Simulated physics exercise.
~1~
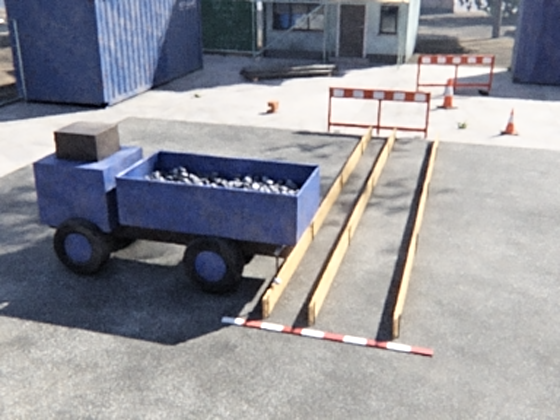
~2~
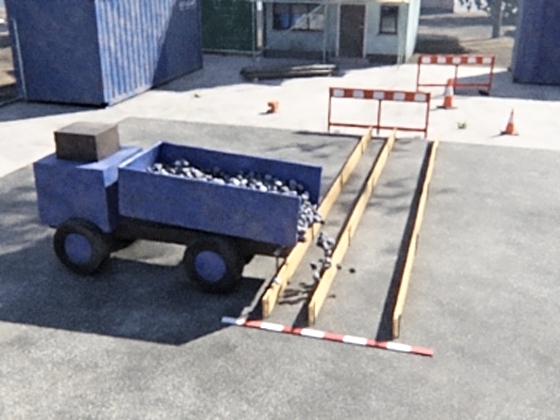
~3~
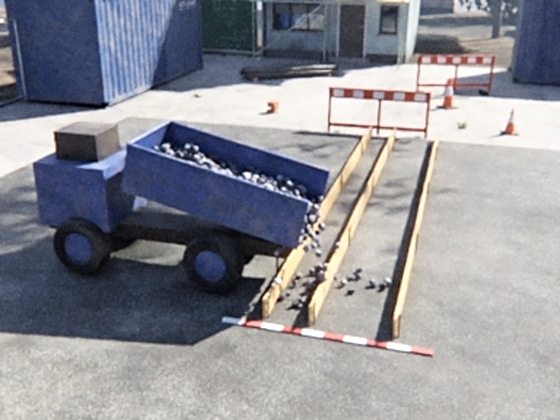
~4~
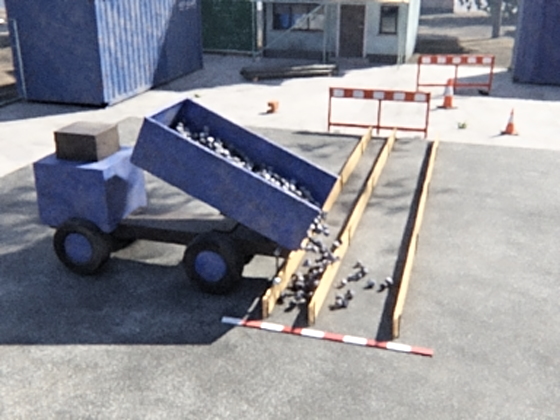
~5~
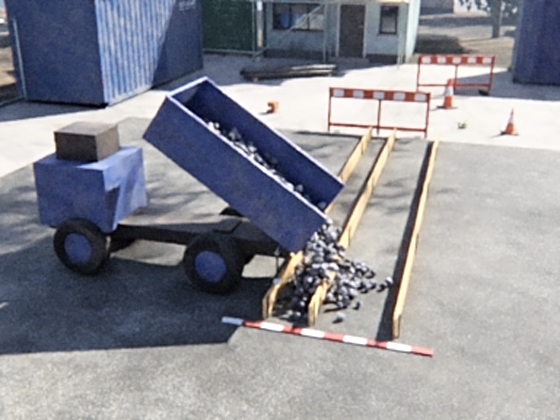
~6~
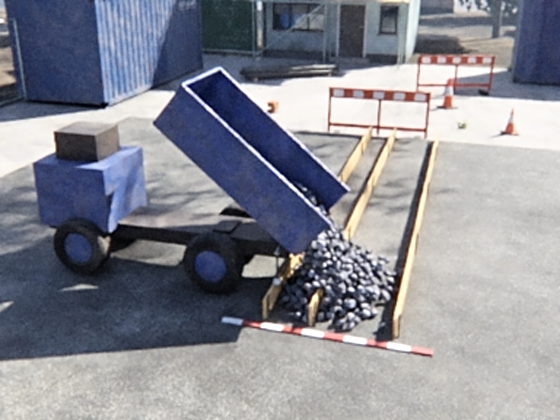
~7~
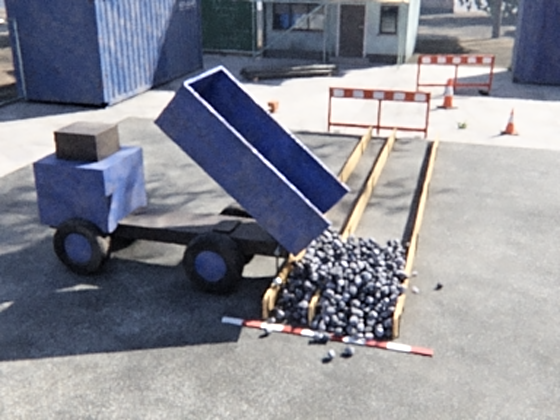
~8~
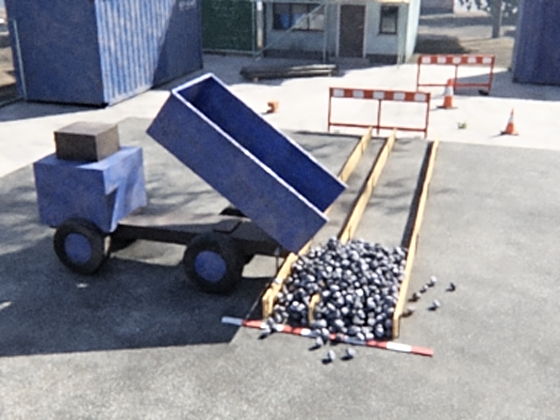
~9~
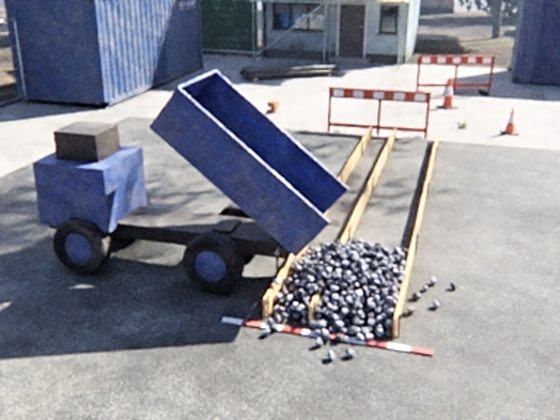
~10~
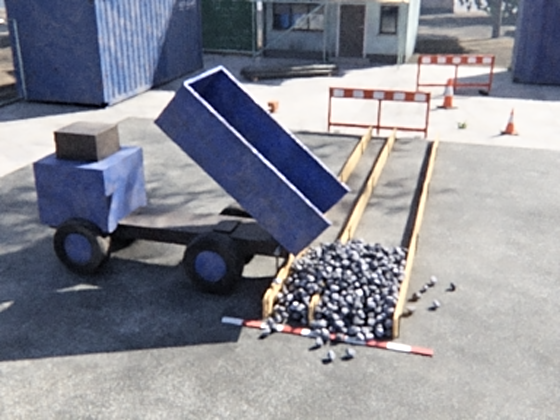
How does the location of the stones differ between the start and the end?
At the start the stones lie inside the bed of the blue truck. At the end they are heaped on the ground to the right of the truck, mostly between the wooden boards, with a few scattered outside.
Blue tipper truck raising its bed and pouring dark stones between low wooden boards, ending with the bed empty beside a heap.
